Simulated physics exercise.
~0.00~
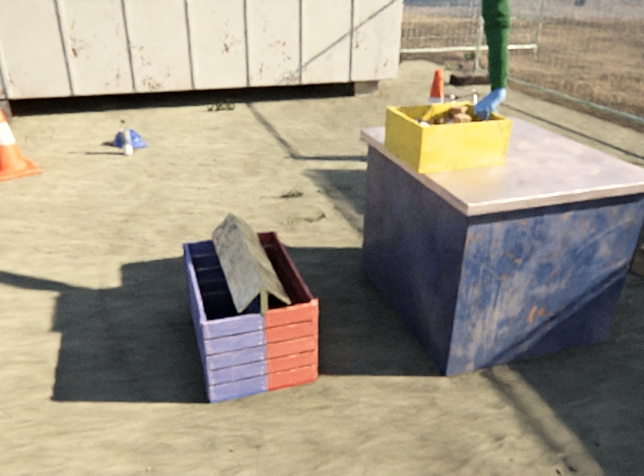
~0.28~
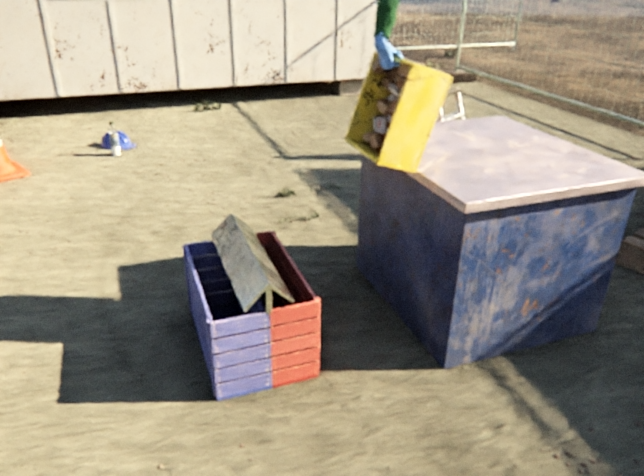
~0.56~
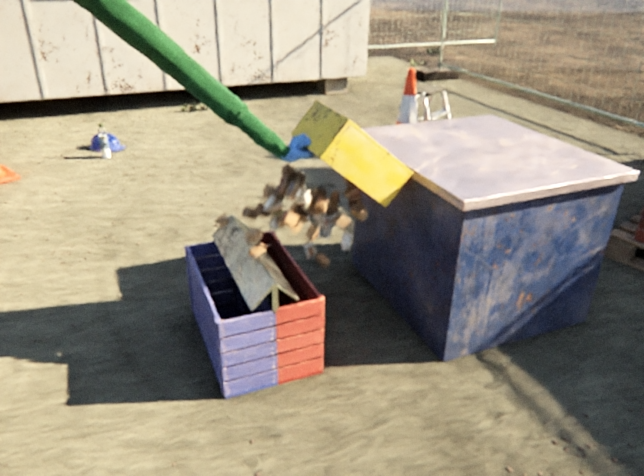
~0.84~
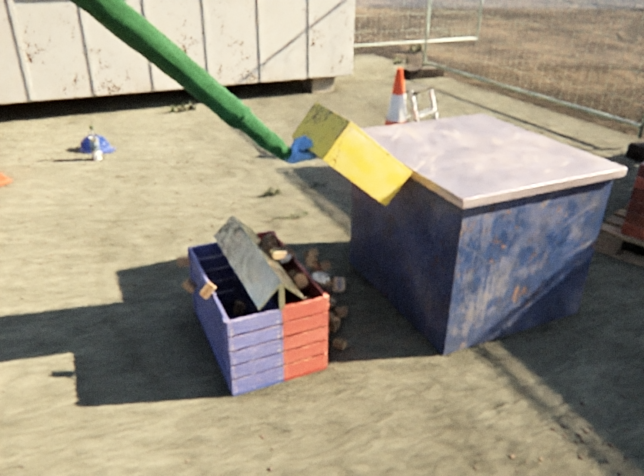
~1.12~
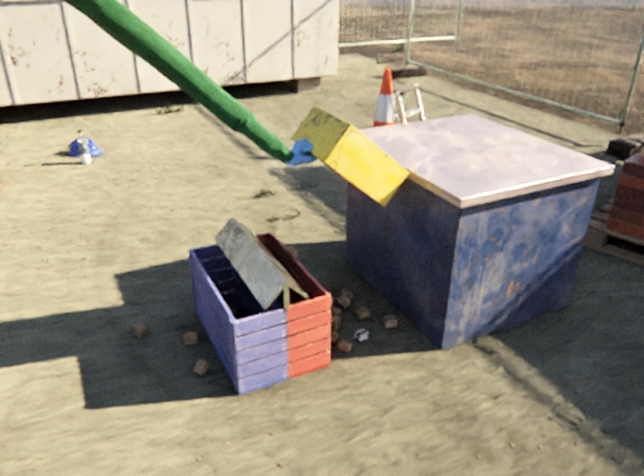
In a sandy yard, a green arm tips small pieces from a yellow crate, scattering several around bins.
